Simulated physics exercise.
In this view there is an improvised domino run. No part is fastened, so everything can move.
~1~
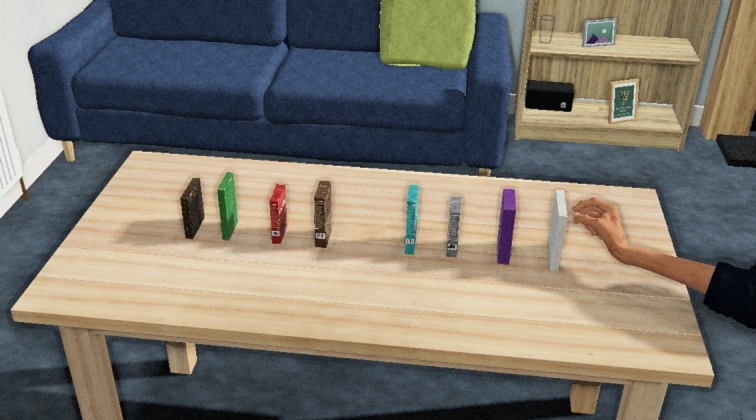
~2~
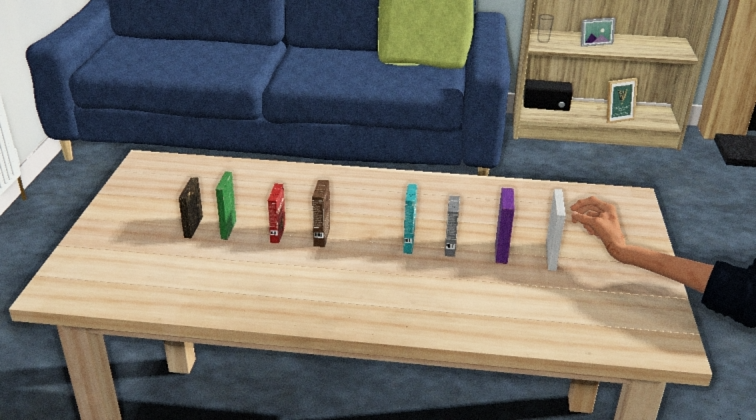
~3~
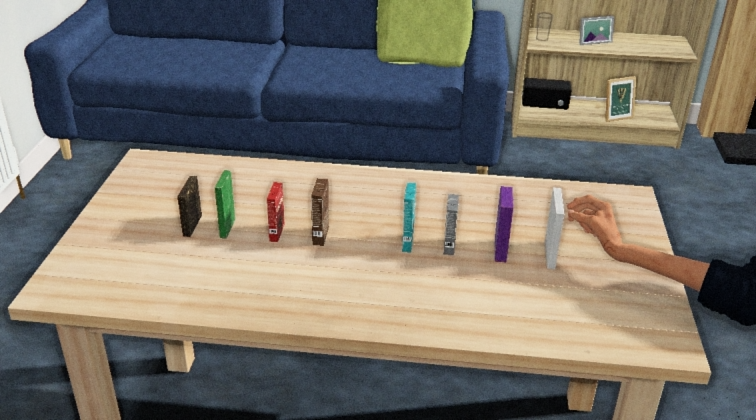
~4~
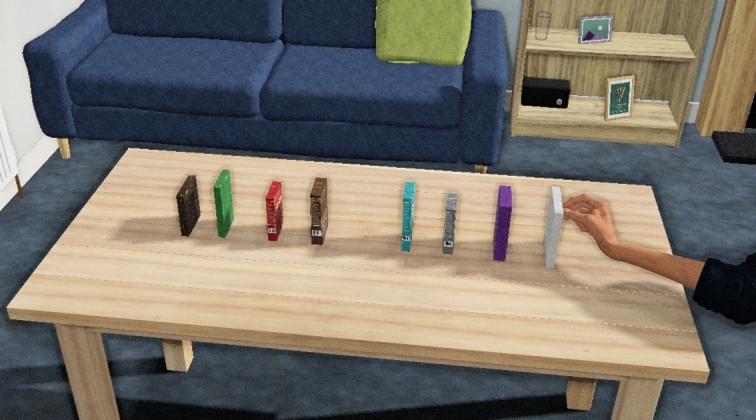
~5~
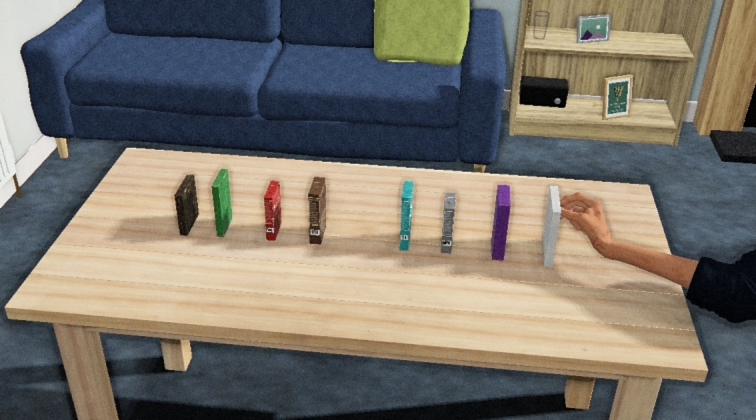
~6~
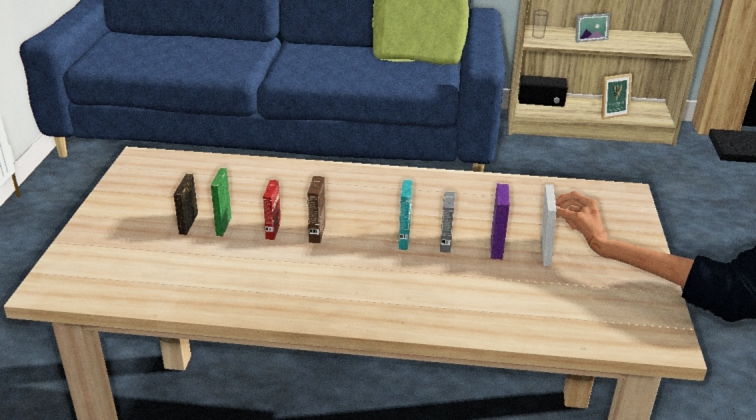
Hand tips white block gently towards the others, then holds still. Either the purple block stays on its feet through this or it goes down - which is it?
It goes down.
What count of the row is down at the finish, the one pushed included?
4.
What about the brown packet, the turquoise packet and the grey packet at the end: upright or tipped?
The brown packet remains standing; the turquoise packet goes down; the grey packet goes down.
Then, 0.40 s on from there, white block 50° over; purple block turned 14° from how it was put near (492, 221).
Then, 0.50 s on from there, white block 69° over; purple block turned 50° from how it was put near (472, 225); grey packet turned 16° from how it was put.
Then, 0.60 s on from there, white block 76° over; purple block turned 75° from how it was put near (462, 234); grey packet turned 57° from how it was put; turquoise packet turned 36° from how it was put.
Then, 0.70 s on from there, white block 77° over; purple block on its side near (461, 236); turquoise packet on its side; grey packet on its side.
In the end, toppled on the table, turquoise packet, grey packet and purple block; the other 3 unmoved. At the end, from the last picture's camera, purple block near (461, 236).
